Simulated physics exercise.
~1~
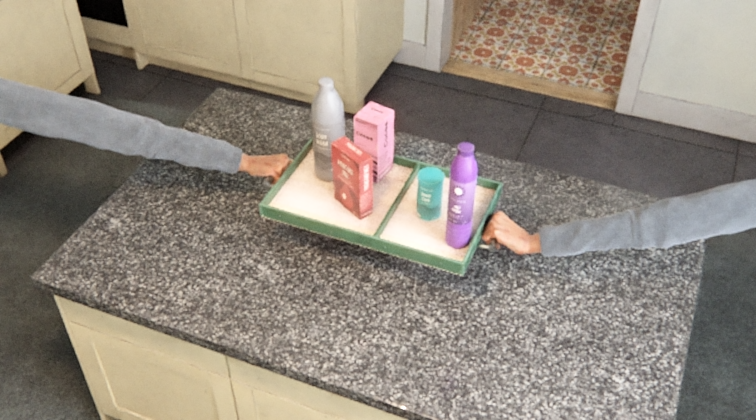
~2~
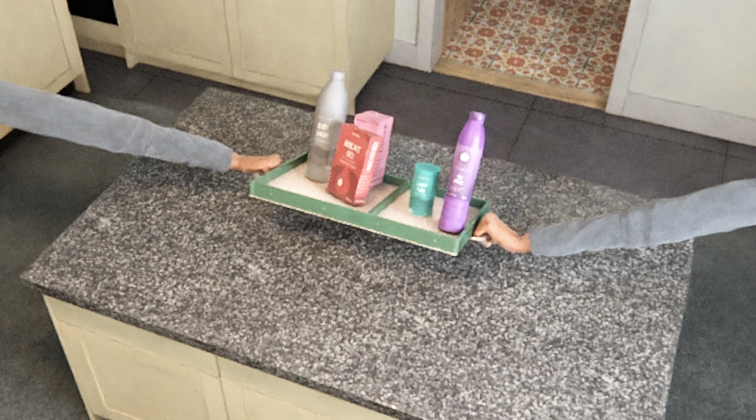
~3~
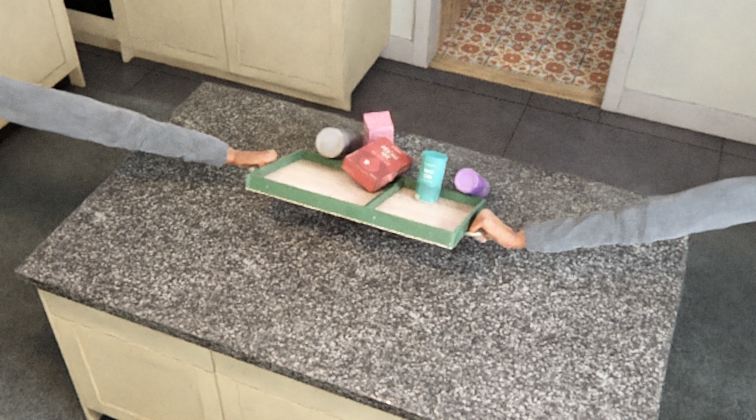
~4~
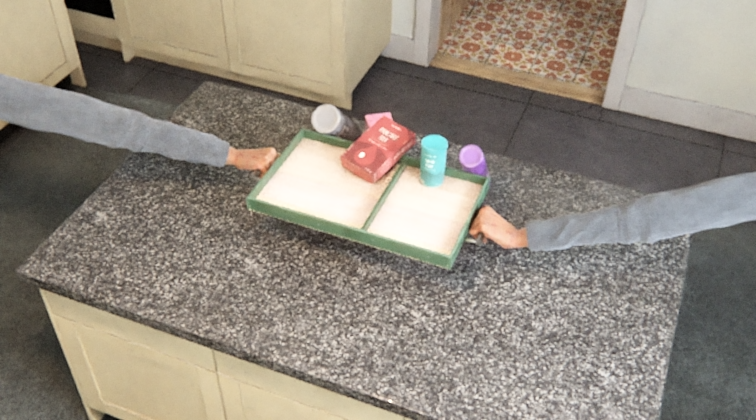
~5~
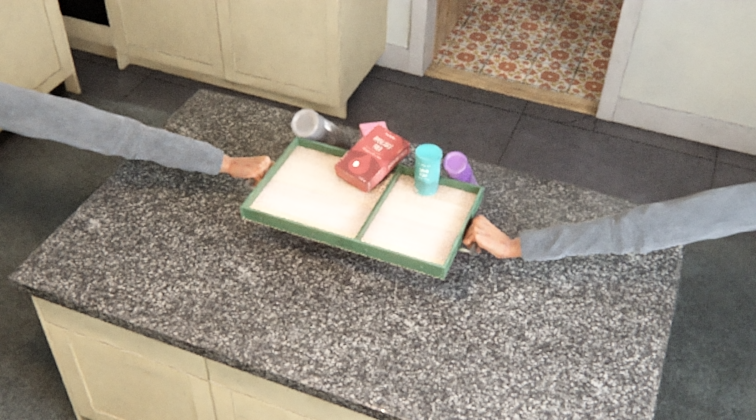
The clip shows two hands tipping a green-rimmed tray so its far edge dips, and the grey bottle, pink carton and purple bottle topple off the far side while the red packet falls over; the tray is levelled with the packet lying on it and the turquoise tin upright.
